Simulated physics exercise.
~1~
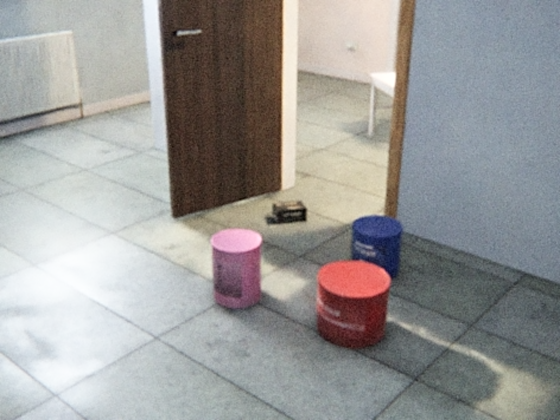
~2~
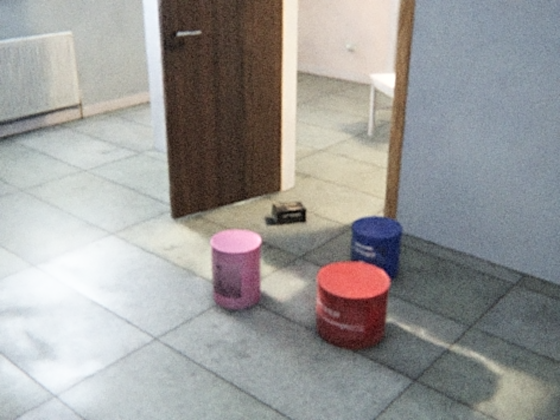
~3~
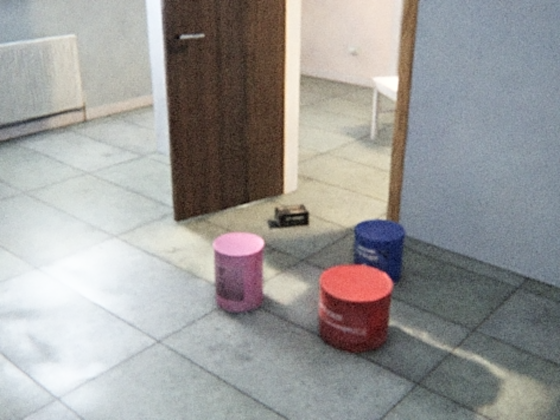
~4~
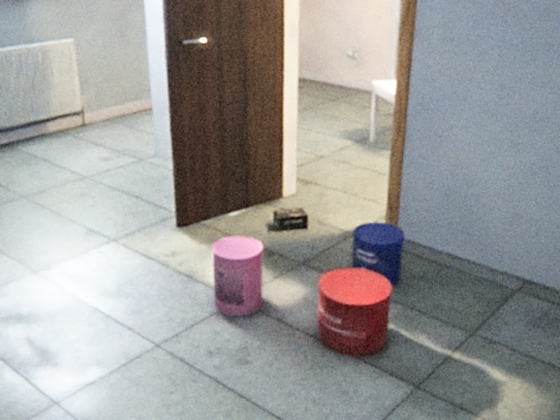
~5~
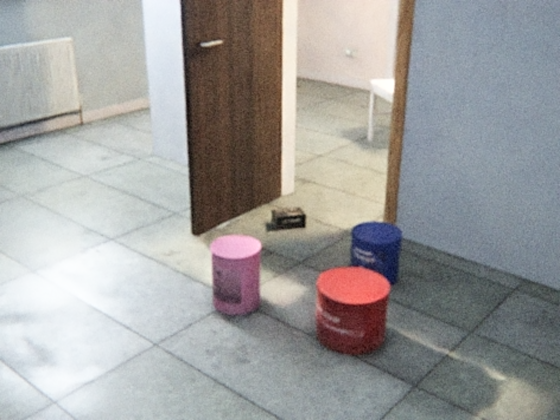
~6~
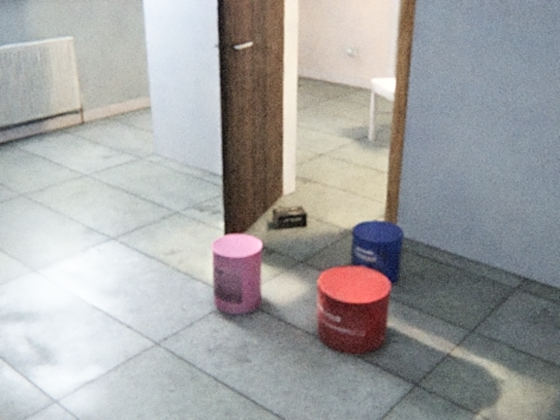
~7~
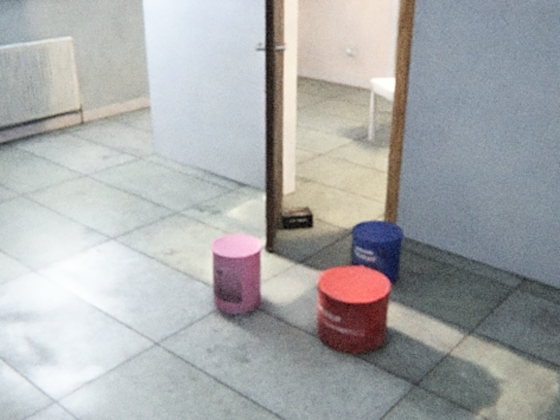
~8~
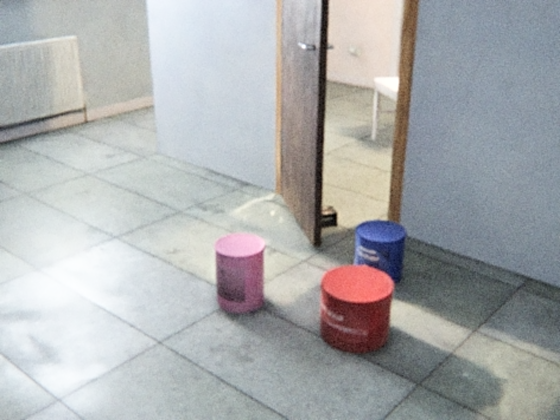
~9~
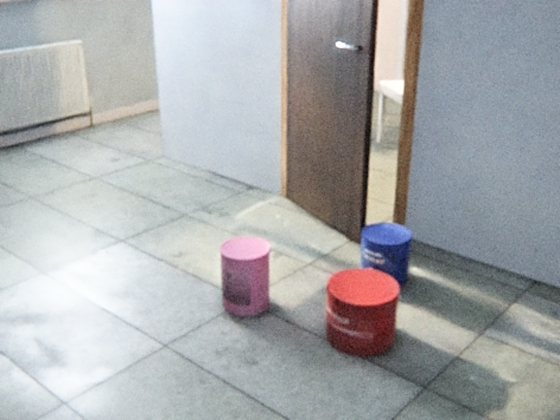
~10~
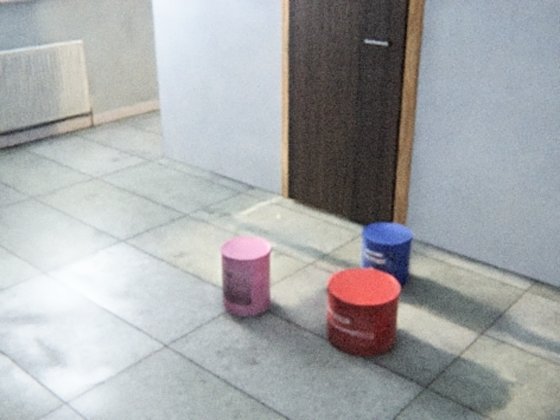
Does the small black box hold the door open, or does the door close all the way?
The door closes all the way. The black box shifts to the right as the door swings and is out of sight by the end.
